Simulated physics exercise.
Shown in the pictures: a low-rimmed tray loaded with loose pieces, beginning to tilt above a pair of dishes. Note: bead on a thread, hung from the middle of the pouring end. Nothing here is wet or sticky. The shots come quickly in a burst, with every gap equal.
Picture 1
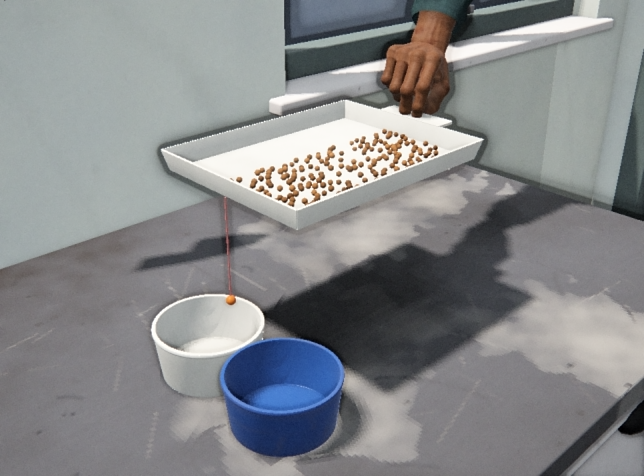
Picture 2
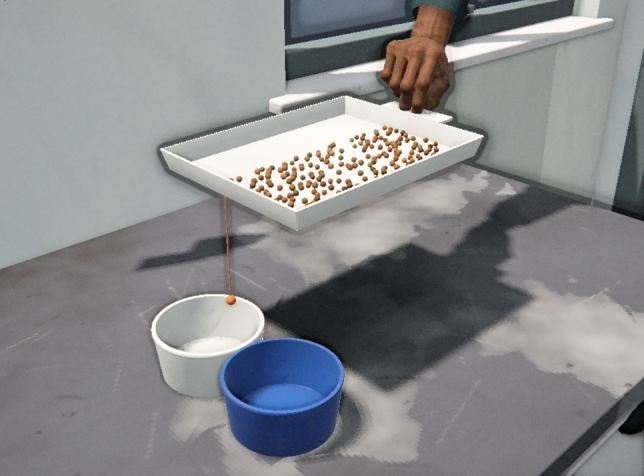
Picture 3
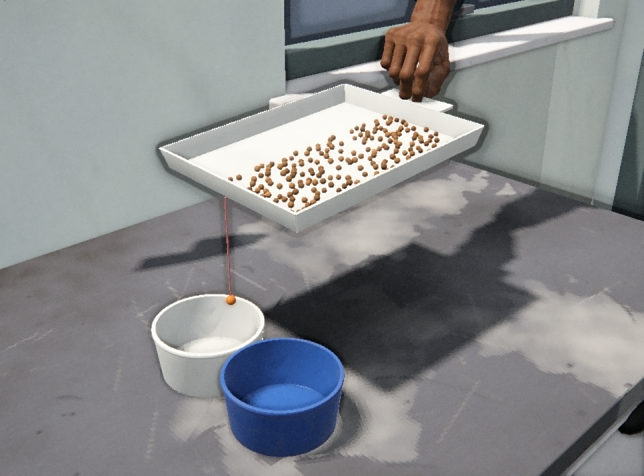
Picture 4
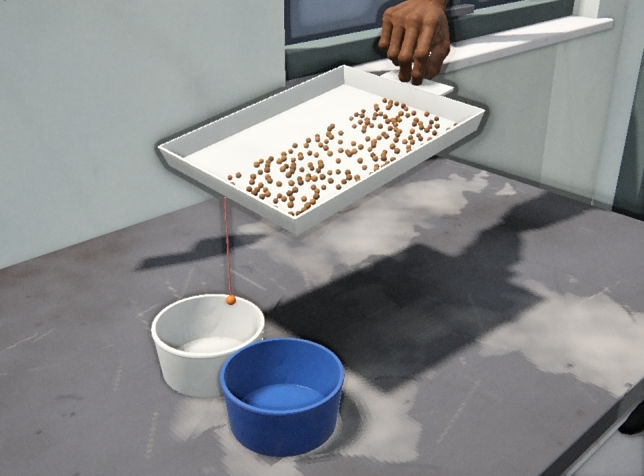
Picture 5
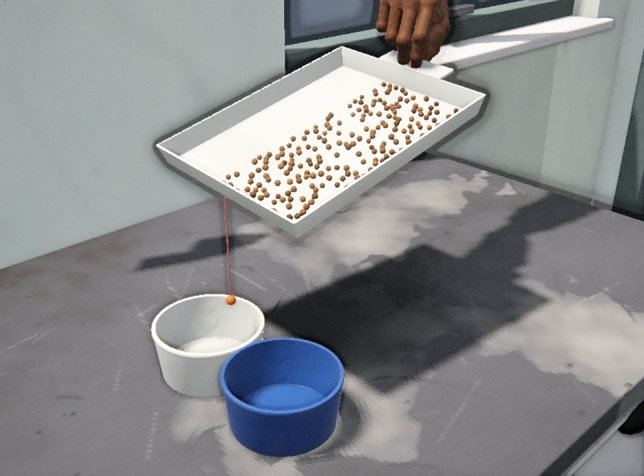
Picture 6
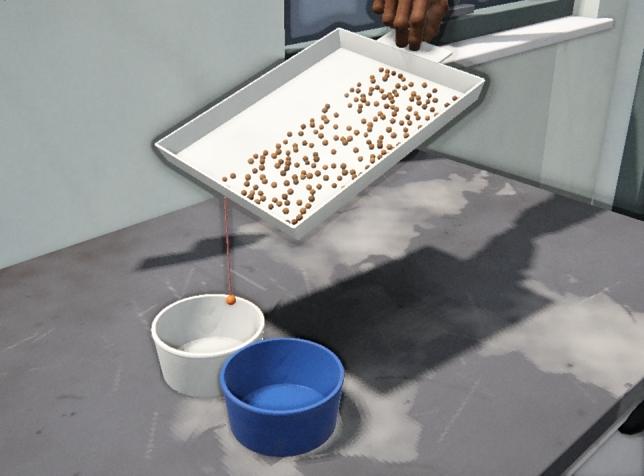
A hand raised the far end of a white tray scattered with small brown balls above a white bowl and a blue one, slanting it more steeply while the balls shifted slightly.
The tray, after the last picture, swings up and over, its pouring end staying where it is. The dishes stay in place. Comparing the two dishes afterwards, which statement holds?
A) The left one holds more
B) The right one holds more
The right one holds more.
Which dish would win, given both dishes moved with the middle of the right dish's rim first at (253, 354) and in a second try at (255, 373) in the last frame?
Try 1: The dish at right. Try 2: The dish at right.
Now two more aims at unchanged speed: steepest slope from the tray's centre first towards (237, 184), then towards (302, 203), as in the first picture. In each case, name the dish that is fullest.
The first slope favours the dish to the left, the second the dish to the right.
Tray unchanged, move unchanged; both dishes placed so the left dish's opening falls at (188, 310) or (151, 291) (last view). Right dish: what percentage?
First some 90, then 10 per cent.
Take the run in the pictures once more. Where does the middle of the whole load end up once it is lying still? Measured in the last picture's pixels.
Close to (279, 418).
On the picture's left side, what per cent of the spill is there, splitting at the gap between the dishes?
Roughly 100 in a hundred.
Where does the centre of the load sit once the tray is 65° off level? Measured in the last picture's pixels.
Centre estimate: (283, 226).
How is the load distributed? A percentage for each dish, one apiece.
Left dish around 0, right dish around 90, both in a hundred.
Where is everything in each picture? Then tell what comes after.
Corners of the pouring end (169, 150) and (297, 206), level; middle of the load (348, 168), cereal balls; left dish (165, 363); right dish (237, 419); bead on its thread (231, 300), in the first frame.
Corners of the pouring end (168, 149) and (297, 207), level; middle of the load (348, 166), in the second frame.
Corners of the pouring end (167, 148) and (296, 210), tipped barely, lowest at the right corner; middle of the load (348, 160), in the third frame.
Corners of the pouring end (166, 146) and (295, 214), tipped a little, lowest at the right corner; middle of the load (347, 152), in the fourth frame.
Corners of the pouring end (164, 145) and (295, 218), tipped a little, lowest at the right corner; middle of the load (346, 144), in the fifth frame.
Corners of the pouring end (162, 143) and (294, 221), tipped clearly, lowest at the right corner; middle of the load (343, 139), the larger part on the move; left dish (165, 363); right dish (237, 419), in the sixth frame.
Just after the last frame, tray tipped steeply; the larger part on the tray; just a few in the right dish; just a few outside both; about a tenth in the air.
A moment on, tray tipped past a quarter turn; roughly a quarter on the tray; roughly half in the right dish; just a few in the left dish; about a tenth outside both; roughly a quarter in the air.
Further on, tray tipped past a quarter turn; the larger part in the right dish; just a few in the left dish; about a tenth outside both.
When it is over, tray tipped past a quarter turn; the larger part in the right dish; just a few in the left dish; about a tenth outside both.
